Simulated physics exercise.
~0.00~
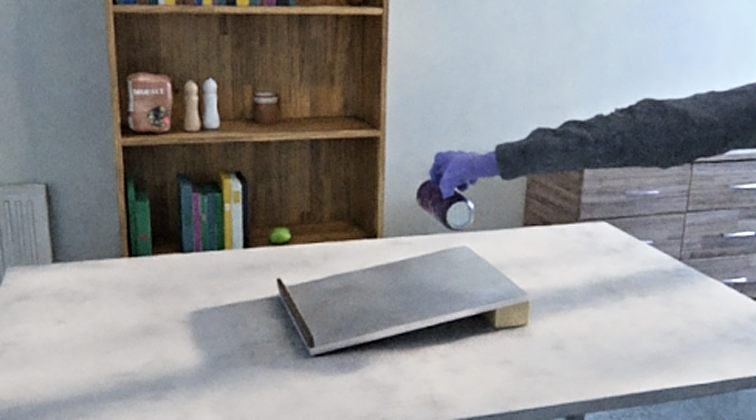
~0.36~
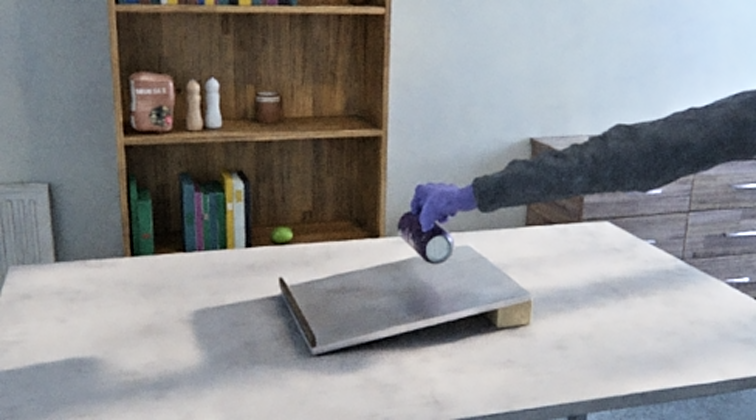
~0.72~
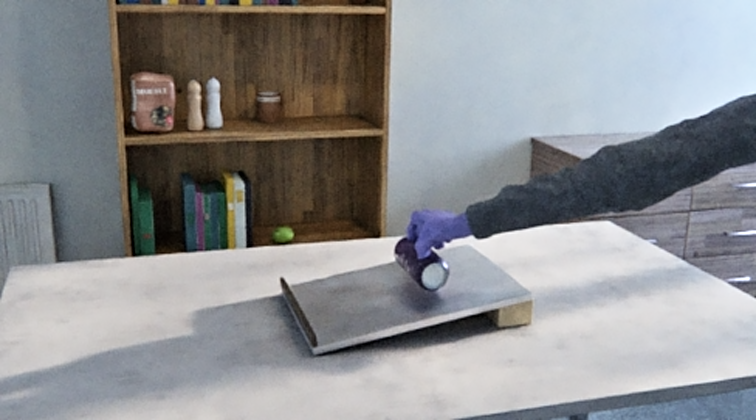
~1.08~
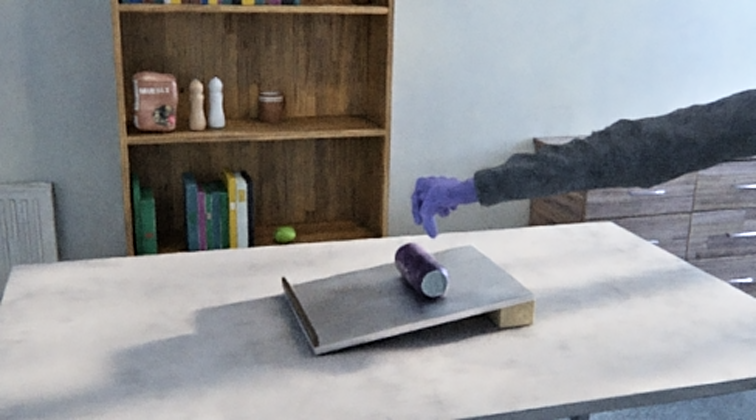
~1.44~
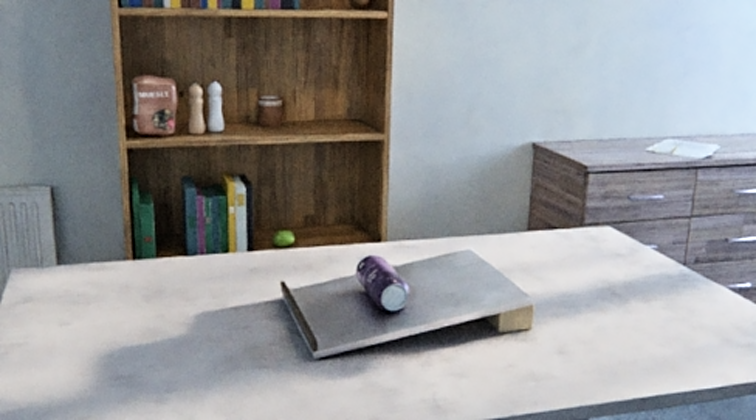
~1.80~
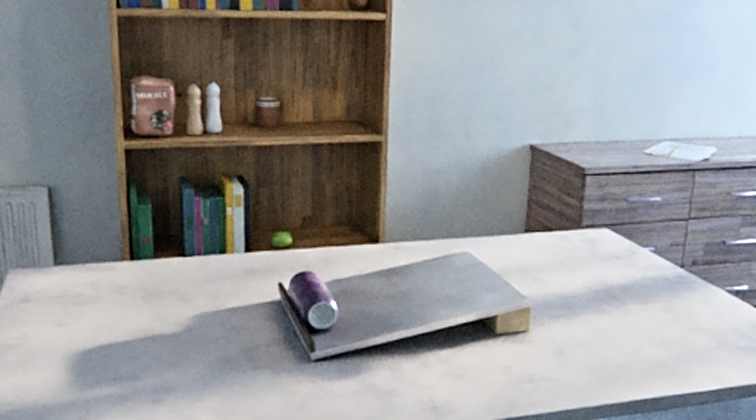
Purple can lowered on its side onto a sloping board by a gloved hand, then released, rolling left down to the low end.
